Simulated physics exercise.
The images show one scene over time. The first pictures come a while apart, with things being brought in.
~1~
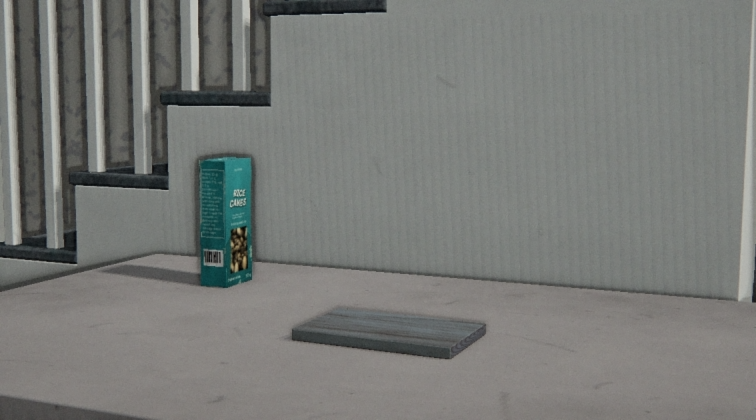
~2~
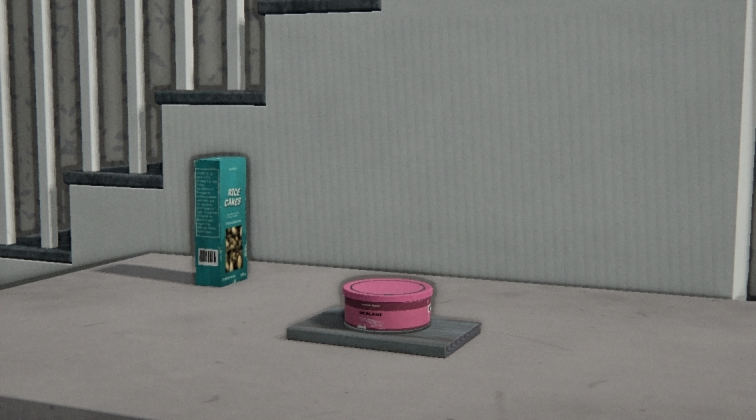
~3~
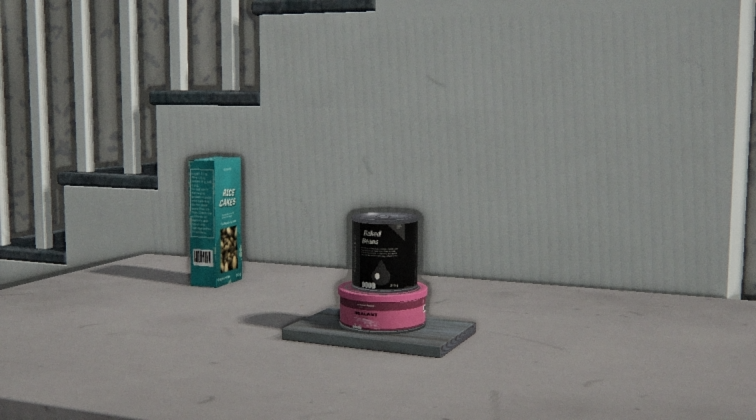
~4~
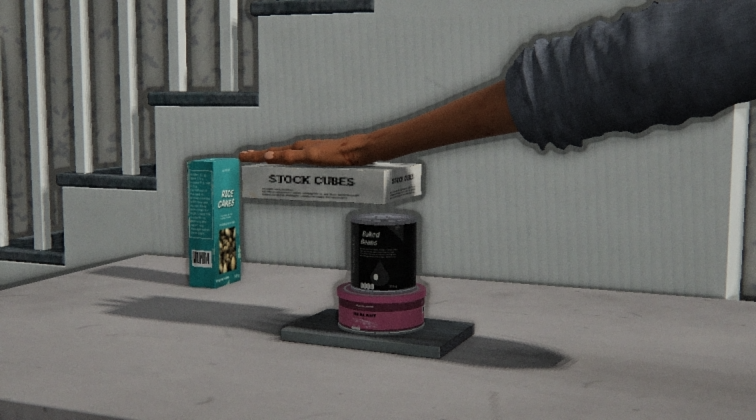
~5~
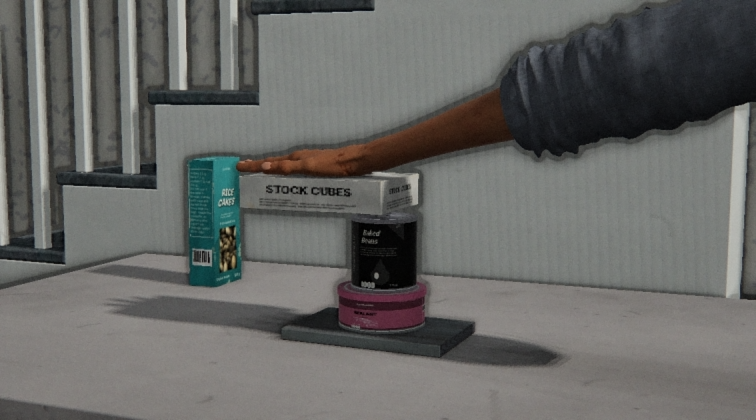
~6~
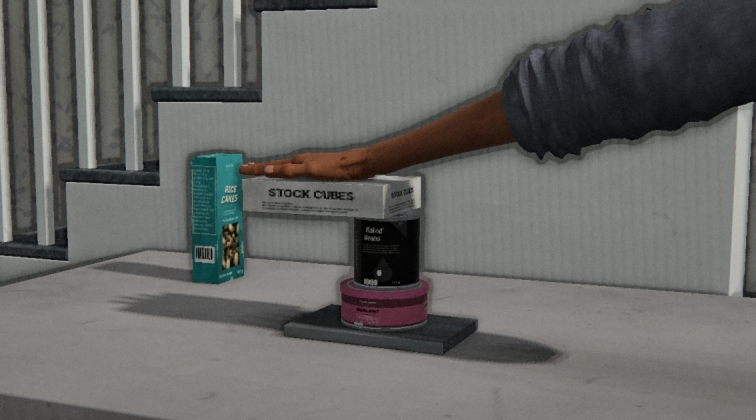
The clip opens on a teal box and a grey board on a pale surface beside a staircase. A pink tub appears on the board, then a dark can on top of it. A hand reaches in from the right with a white packet, lowers it slightly onto the can, and keeps holding it.
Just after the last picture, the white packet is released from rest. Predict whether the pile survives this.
The pile is unstable.
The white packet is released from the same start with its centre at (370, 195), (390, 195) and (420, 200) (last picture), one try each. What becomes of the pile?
Stays standing; stays standing; collapses.
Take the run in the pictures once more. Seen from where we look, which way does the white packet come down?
It goes to the left.
Then, 0.30 s past the last view, white packet now fallen.
Then, 0.70 s past the last view, things are still on the move.
Then, 0.90 s past the last view, as before.
Then, 1.40 s past the last view, nothing new.
Finally, fallen, white packet; the other 4 still in place. Final places as the last picture's camera would see them, white packet near (217, 300). The pile loses its balance.
